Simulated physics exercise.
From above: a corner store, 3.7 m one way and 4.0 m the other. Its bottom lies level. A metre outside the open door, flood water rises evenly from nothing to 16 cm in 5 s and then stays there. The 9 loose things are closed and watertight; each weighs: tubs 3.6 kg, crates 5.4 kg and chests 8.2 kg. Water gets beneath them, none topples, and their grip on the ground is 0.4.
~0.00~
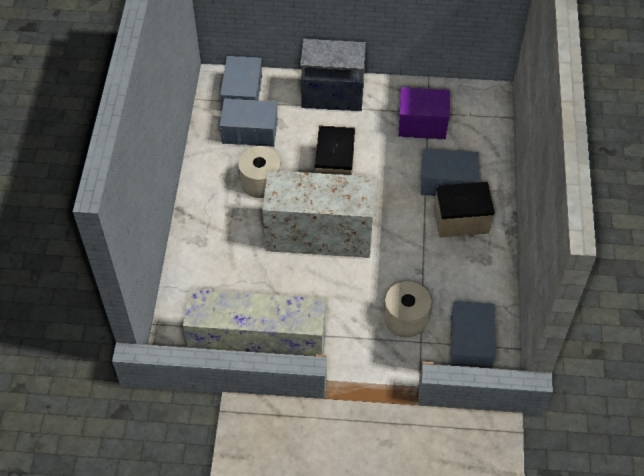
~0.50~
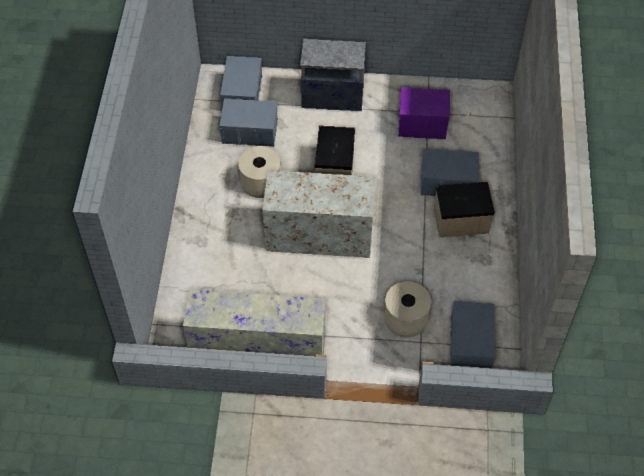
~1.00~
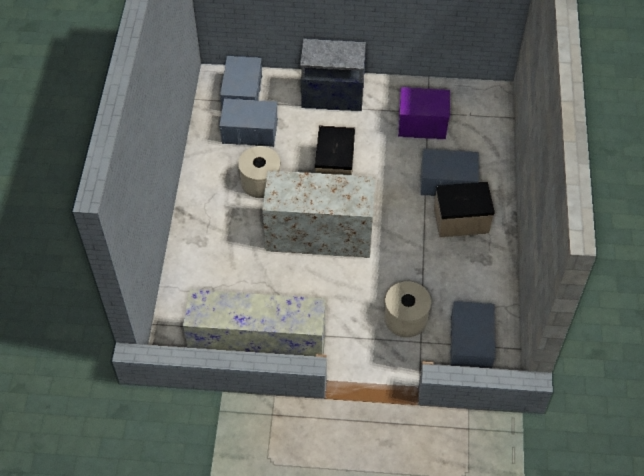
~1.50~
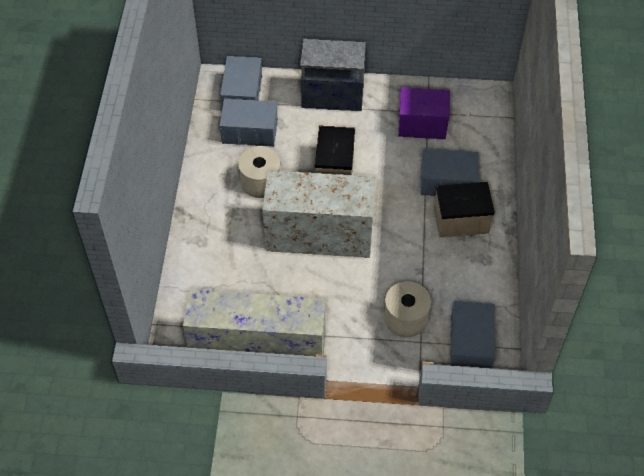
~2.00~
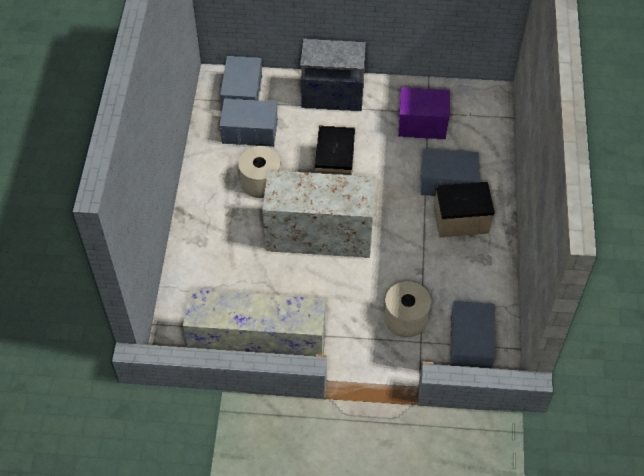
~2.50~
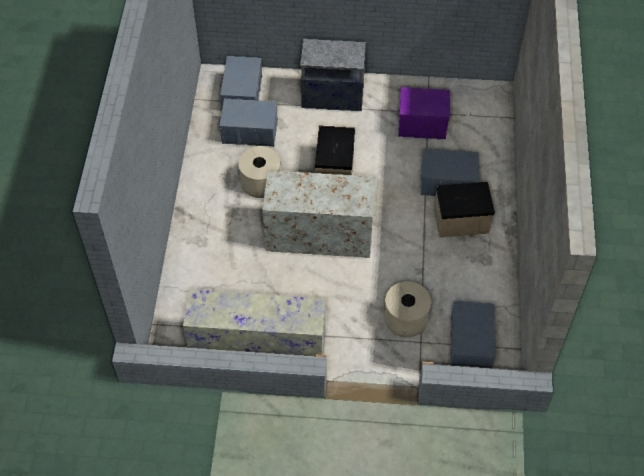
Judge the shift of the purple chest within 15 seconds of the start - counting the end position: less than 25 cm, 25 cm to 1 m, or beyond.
Purple chest moves a short way.
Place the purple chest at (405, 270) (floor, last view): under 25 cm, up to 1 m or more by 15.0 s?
It travels far.
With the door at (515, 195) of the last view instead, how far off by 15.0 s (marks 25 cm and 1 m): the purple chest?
Then the purple chest is nudged along.
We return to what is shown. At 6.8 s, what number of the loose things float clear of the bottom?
I count 2.
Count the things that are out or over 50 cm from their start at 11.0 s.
By then 4.
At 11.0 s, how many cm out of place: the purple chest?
Roughly 60 cm by then.
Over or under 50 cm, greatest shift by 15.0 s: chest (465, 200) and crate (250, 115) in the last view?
In turn: Past it, under.
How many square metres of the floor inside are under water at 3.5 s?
About 1.0 m2.
After 3.5 s the purple chest is near (425, 102), 0.0 m from its start, aground; 0 afloat.
After 6.8 s the purple chest is near (425, 101), 0.0 m from its start, aground; 2 afloat.
After 11.0 s the purple chest is near (389, 63), 0.7 m from its start, afloat; 7 afloat.
After 15.0 s the purple chest is near (389, 62), 0.7 m from its start, afloat; 9 afloat.
